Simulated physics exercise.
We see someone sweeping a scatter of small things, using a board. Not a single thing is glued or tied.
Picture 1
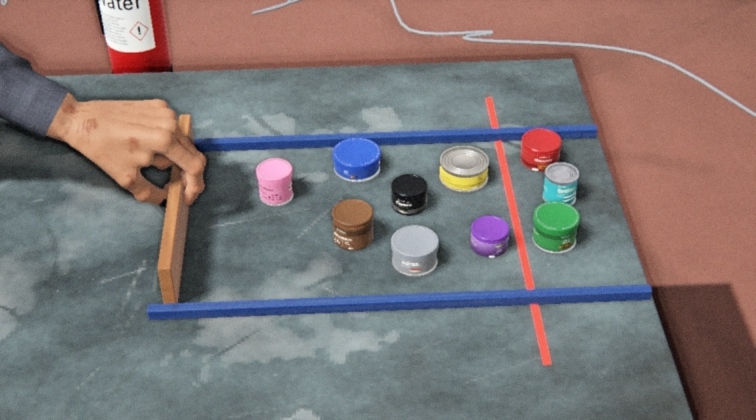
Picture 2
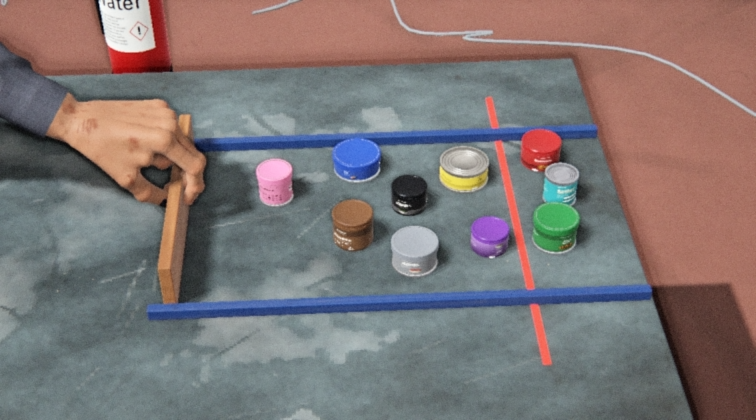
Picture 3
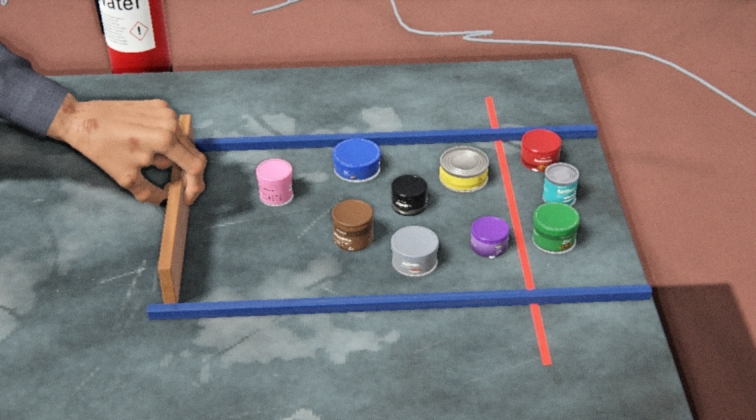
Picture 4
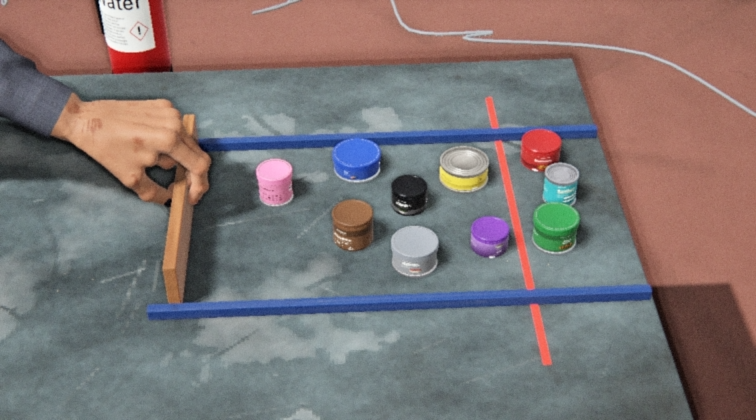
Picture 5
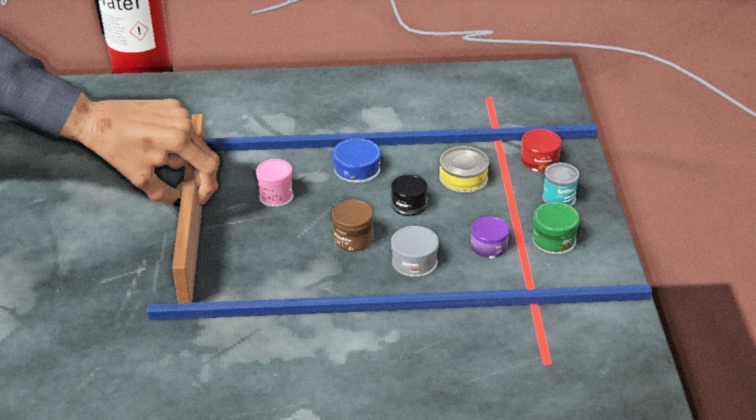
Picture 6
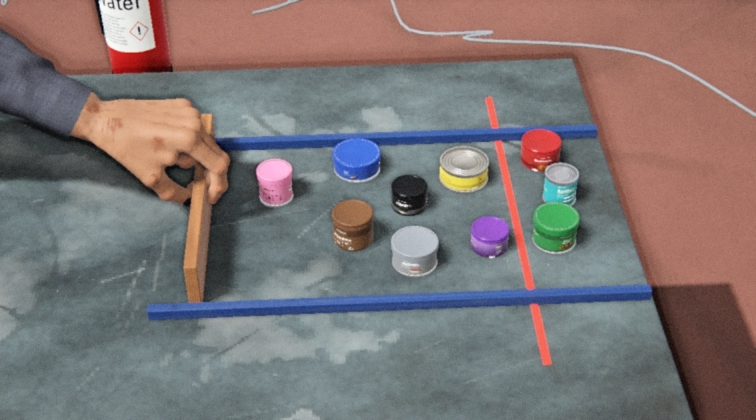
On a mottled grey tabletop, a hand holds a wooden board upright, then slides it slightly right toward scattered, unmoving colourful tubs.
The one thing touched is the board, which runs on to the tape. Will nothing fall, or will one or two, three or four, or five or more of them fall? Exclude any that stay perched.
The tally of drops is nought.
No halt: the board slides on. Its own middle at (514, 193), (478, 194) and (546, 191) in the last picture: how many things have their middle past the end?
It would be 0, 0 and 1.
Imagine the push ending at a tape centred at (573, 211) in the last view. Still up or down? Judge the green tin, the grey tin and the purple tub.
In short: Green tin gone, grey tin safe, purple tub gone.
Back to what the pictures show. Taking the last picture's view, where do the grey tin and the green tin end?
Approximately (548, 250) for one, approximately (616, 226) for the other.
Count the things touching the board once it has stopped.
Well, it touches 4.
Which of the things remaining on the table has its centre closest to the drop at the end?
It's the green tin.
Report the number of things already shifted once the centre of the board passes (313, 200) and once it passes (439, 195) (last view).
Tally at point one: 1; at point two: 7.
Soon after, none off yet; turquoise pot at rest near (560, 186); red tub at rest near (541, 150); green tin at rest near (555, 228).
At rest, the number that fall off is zero.
